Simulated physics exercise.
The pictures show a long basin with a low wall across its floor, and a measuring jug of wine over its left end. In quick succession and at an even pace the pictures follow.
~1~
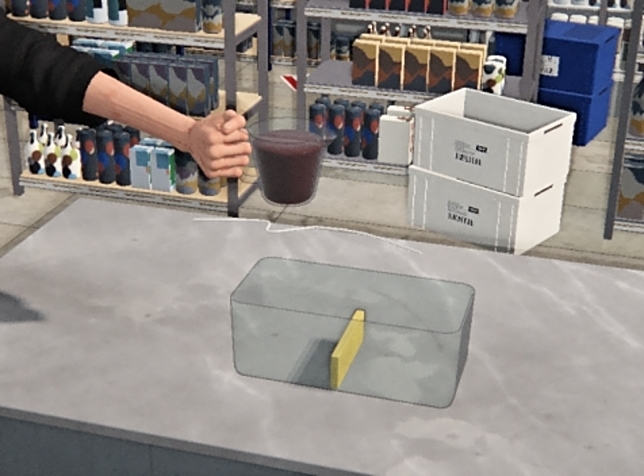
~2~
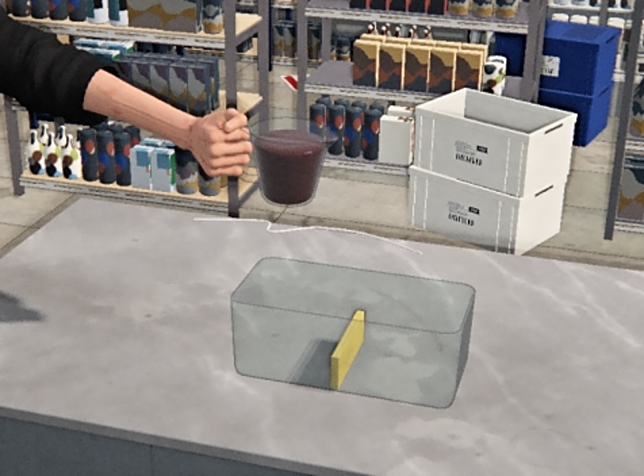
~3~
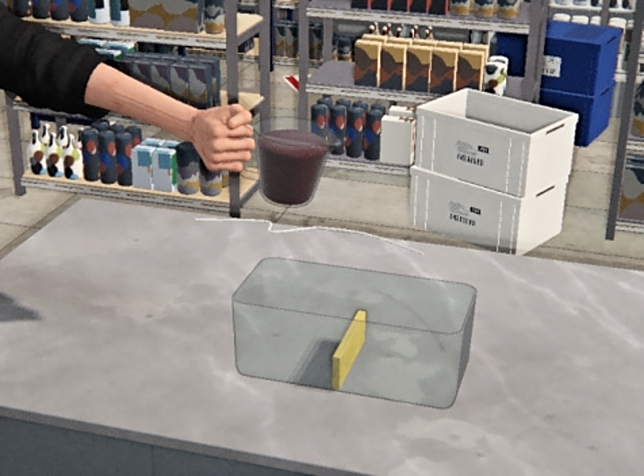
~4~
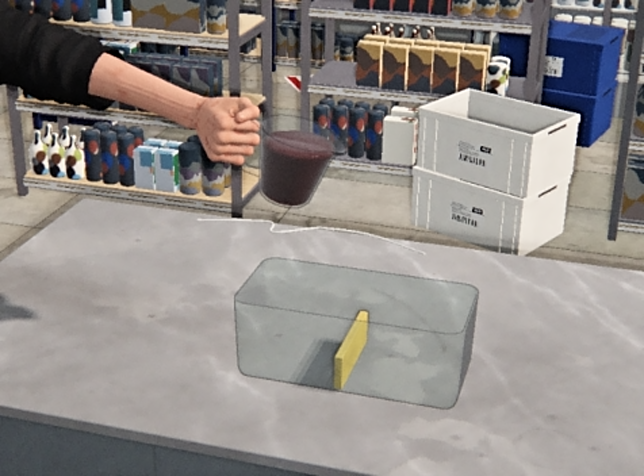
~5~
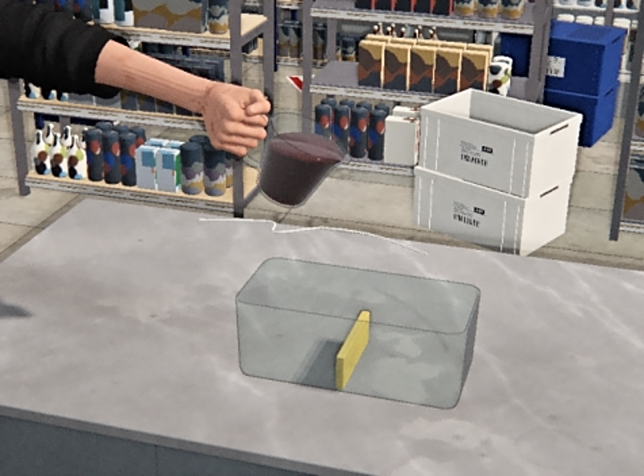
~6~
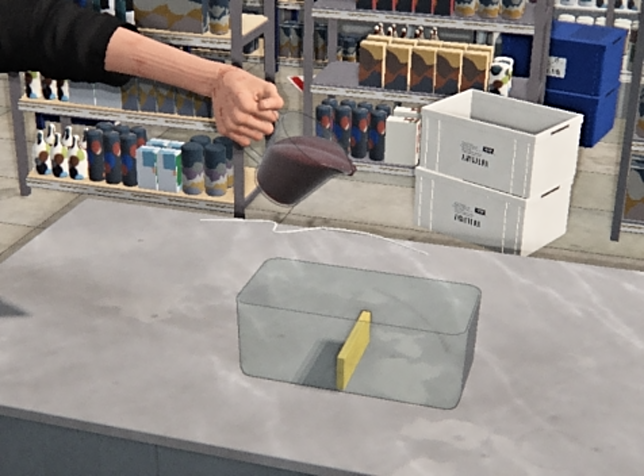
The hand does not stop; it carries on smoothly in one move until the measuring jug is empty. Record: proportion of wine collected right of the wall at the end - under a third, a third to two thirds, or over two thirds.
The share right of the wall is the greater part, past two thirds.
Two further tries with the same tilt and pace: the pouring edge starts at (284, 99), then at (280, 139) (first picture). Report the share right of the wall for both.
You'd get 15 percent from the first and 5 percent from the second.
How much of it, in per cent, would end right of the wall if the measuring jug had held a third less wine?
I'd say roughly 80 percent.
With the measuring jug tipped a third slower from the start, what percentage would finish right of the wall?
Roughly 90 in a hundred.
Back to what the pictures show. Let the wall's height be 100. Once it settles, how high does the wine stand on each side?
Near 10 on the left, 30 on the right.
A moment on, the measuring jug is tipped right over and 32 per cent is still to pour, 0 is left of the wall and 27 right of it.
Next, the measuring jug is tipped right over and 1 per cent is still to pour, 7 is left of the wall and 80 right of it.
Then the measuring jug is tipped right over and 0 per cent is still to pour, 12 is left of the wall and 84 right of it.
Later the measuring jug is tipped right over and 0 per cent is still to pour, 13 is left of the wall and 84 right of it.
At rest 13 per cent lies left of the wall, 84 right of it and 4 outside.
